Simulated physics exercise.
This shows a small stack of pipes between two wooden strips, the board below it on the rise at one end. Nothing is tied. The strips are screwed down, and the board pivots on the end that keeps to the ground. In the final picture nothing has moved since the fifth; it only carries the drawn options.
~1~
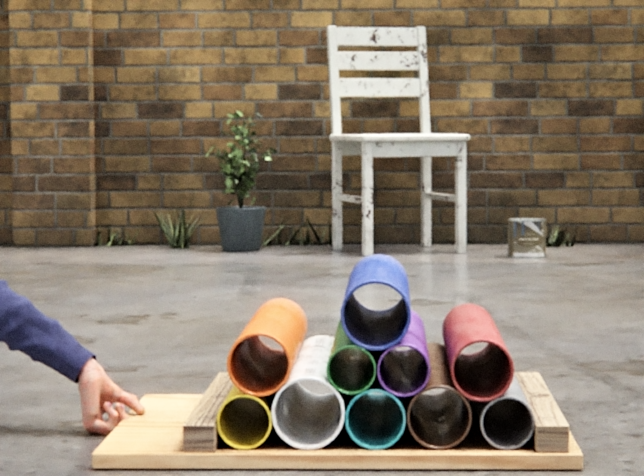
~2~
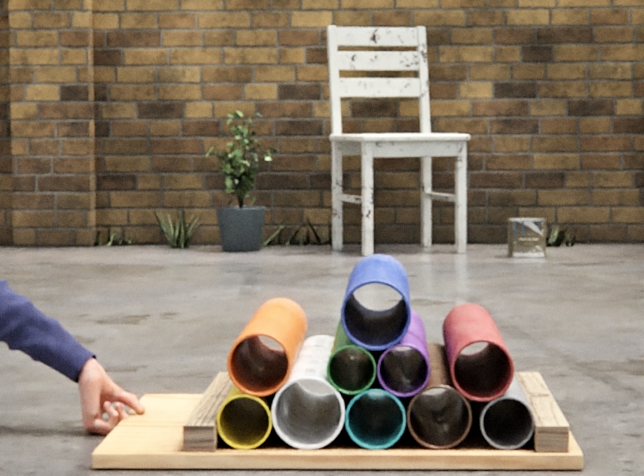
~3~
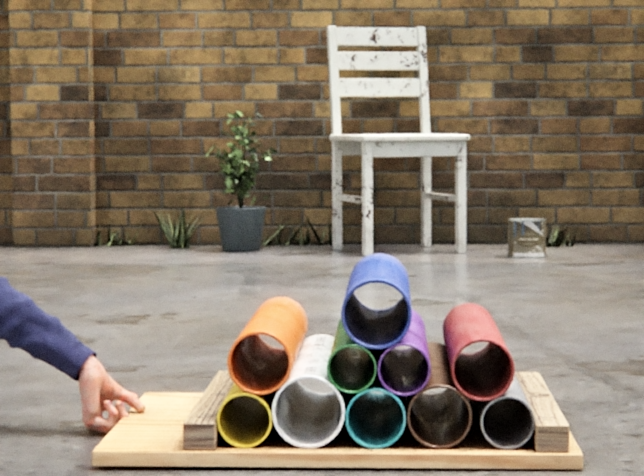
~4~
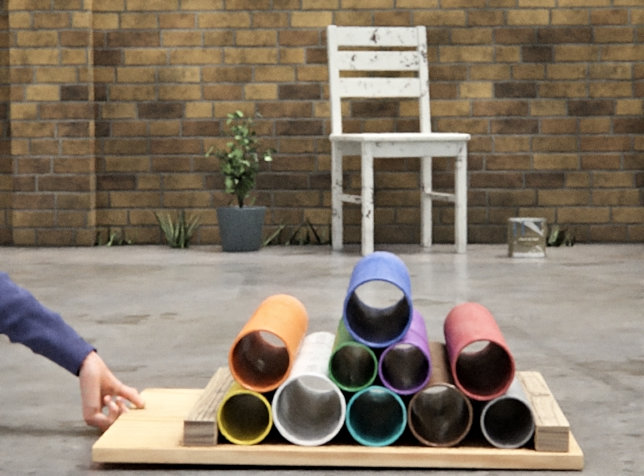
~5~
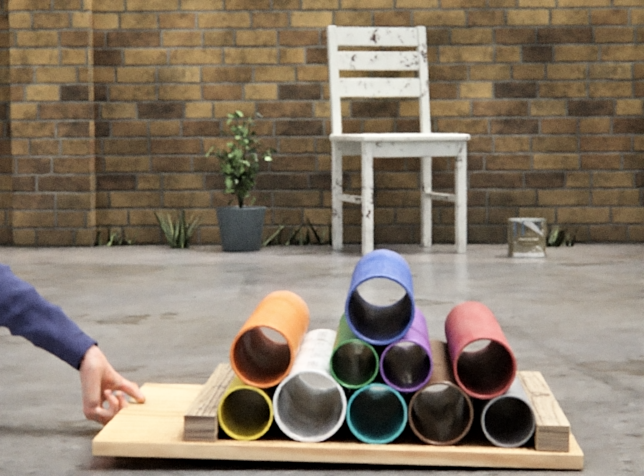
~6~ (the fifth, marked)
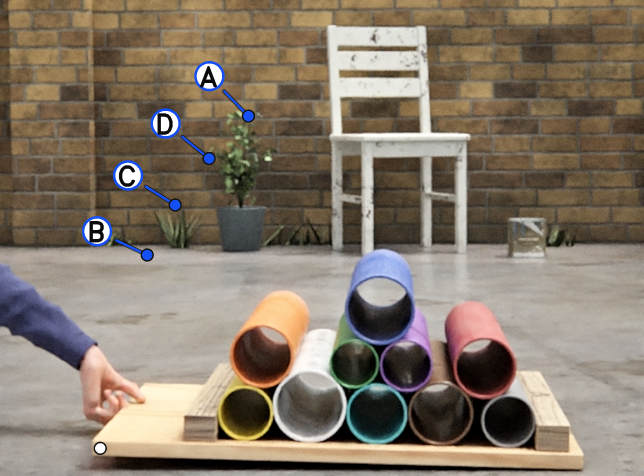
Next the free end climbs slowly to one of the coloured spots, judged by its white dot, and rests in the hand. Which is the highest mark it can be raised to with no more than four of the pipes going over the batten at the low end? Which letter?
At most to D.
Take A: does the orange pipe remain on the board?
No, with A.
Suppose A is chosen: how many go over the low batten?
At A the number is five.
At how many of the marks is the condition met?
Three of the four.
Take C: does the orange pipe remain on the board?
The orange pipe: Yes.
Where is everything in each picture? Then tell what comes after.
White pipe (308, 413); turquoise pipe (376, 419); brown pipe (439, 417), in the first picture.
Brown pipe (439, 417); grey pipe (508, 423), in the second picture.
Board (341, 415); yellow pipe (245, 420); orange pipe (260, 363); green pipe (352, 369), in the third picture.
Board (341, 413); yellow pipe (245, 417); white pipe (309, 409), in the fourth picture.
Board (342, 410); yellow pipe (246, 413); white pipe (310, 406), in the fifth picture.
On the marked copy, A at (248, 116); B at (147, 255); C at (175, 205); D at (209, 159); the white dot at (101, 448).
With D. Early on, board at 21°.
Further on, board at 39°.
At the end, board at 39°, four over the low batten (purple, red, green, blue).
As for the rest, A five over the low batten; B two over the low batten (red, blue); C two over the low batten (red, blue).
